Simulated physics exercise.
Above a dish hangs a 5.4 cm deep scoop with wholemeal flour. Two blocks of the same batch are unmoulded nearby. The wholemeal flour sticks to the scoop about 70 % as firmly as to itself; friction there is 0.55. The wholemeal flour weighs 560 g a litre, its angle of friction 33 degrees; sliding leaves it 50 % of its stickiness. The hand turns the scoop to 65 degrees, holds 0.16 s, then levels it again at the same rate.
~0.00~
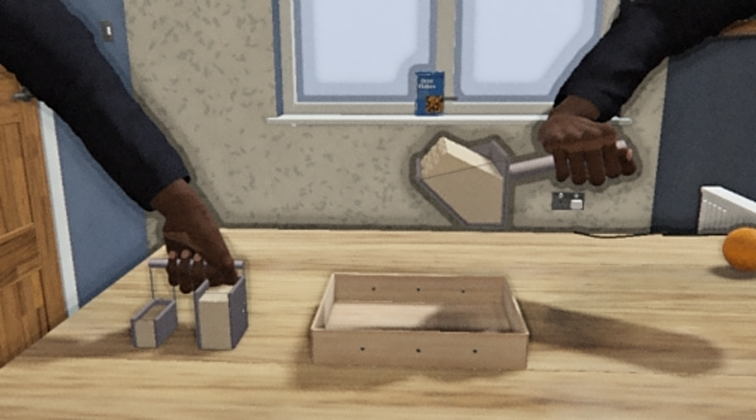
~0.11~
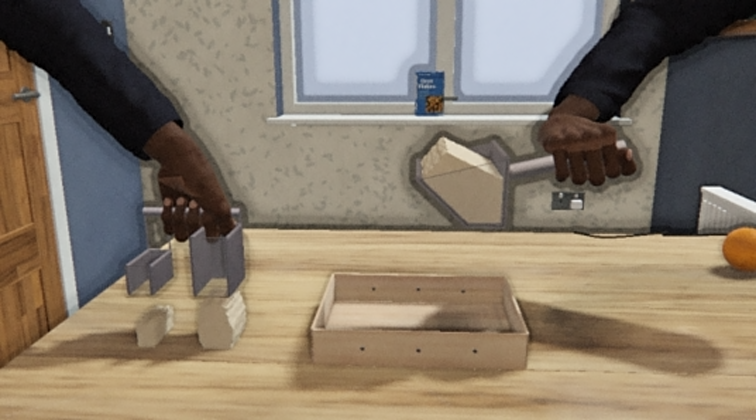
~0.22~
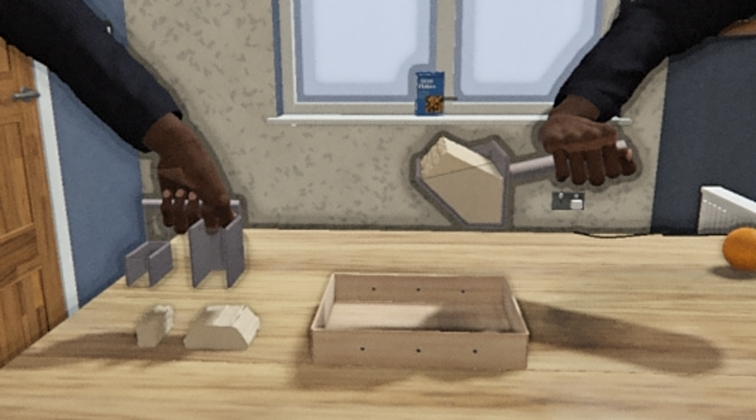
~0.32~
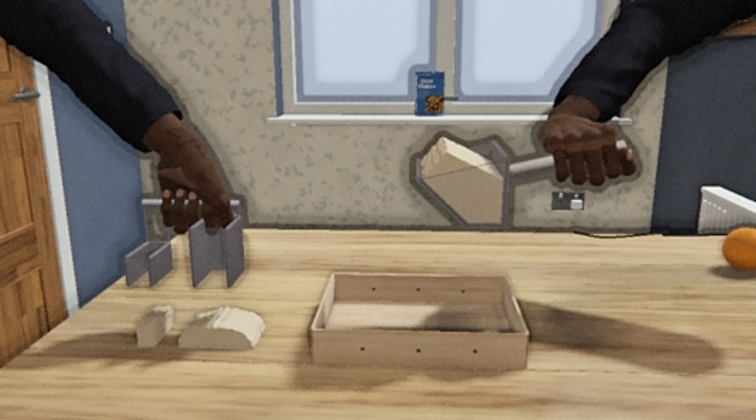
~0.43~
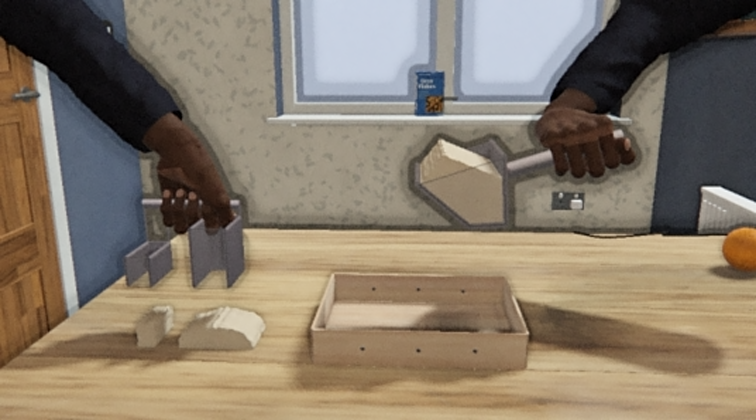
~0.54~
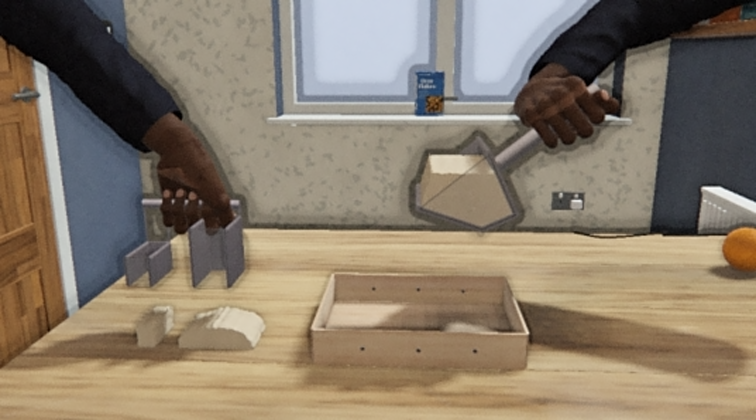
A room with a pale wooden table is seen from the front, with a window, a small blue packet on its sill, speckled wall, brown door at left and orange at right. The left hand lifts grey moulds off two cream blocks beside a shallow wooden tray; the smaller barely changes while the larger slumps into a low mound. The right hand then tilts a flour-filled scoop, the camera staying still.
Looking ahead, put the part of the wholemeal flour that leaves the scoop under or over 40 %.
It comes out over 40 %.
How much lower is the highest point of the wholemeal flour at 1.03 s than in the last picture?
Roughly 2.0 cm.
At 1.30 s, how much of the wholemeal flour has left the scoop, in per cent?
About 45 %.
By 0.77 s, the scoop is at 65 degrees and 14 % has left it.
By 1.03 s, the scoop is at 58 degrees and 45 % has left it.
By 1.30 s, the scoop is at 3 degrees and 47 % has left it.
By 1.57 s, the scoop is at 0 degrees and 47 % has left it.
By 1.68 s, at the end, the scoop is at 0 degrees and 47 % has left it.
